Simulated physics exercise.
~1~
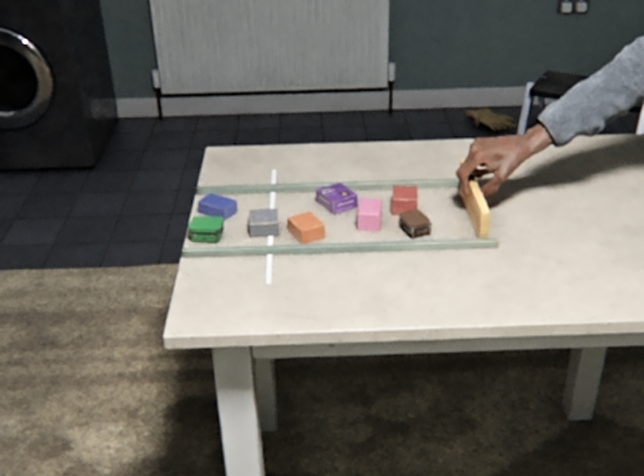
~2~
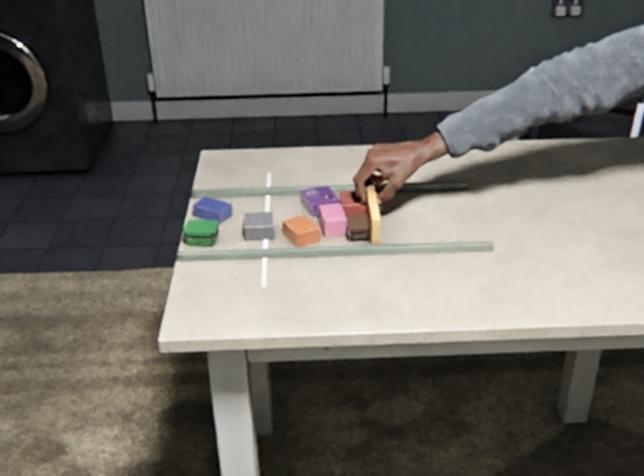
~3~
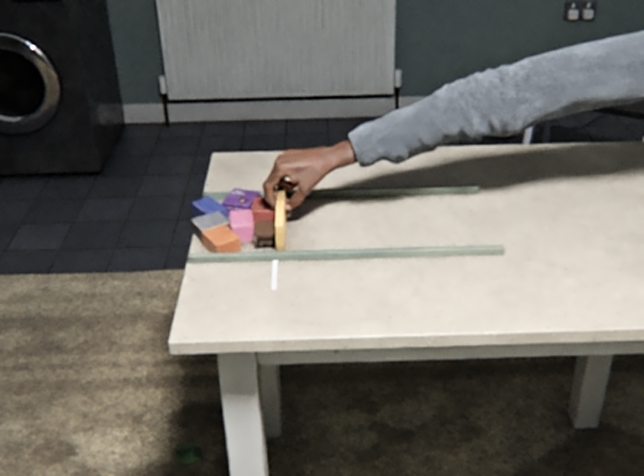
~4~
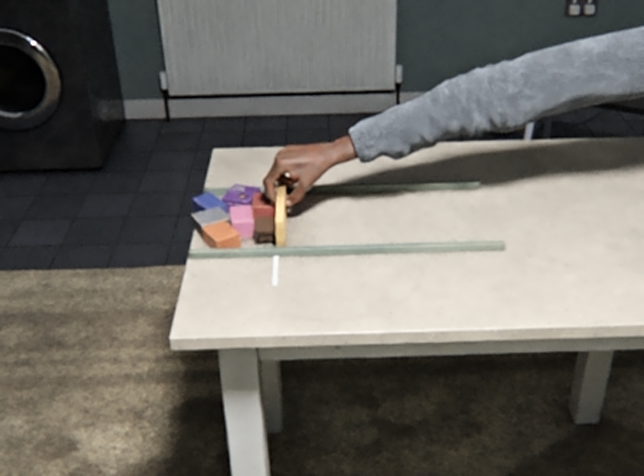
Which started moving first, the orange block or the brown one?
The brown one started moving first, shifting left as the board came across, while the orange block only moved later on.
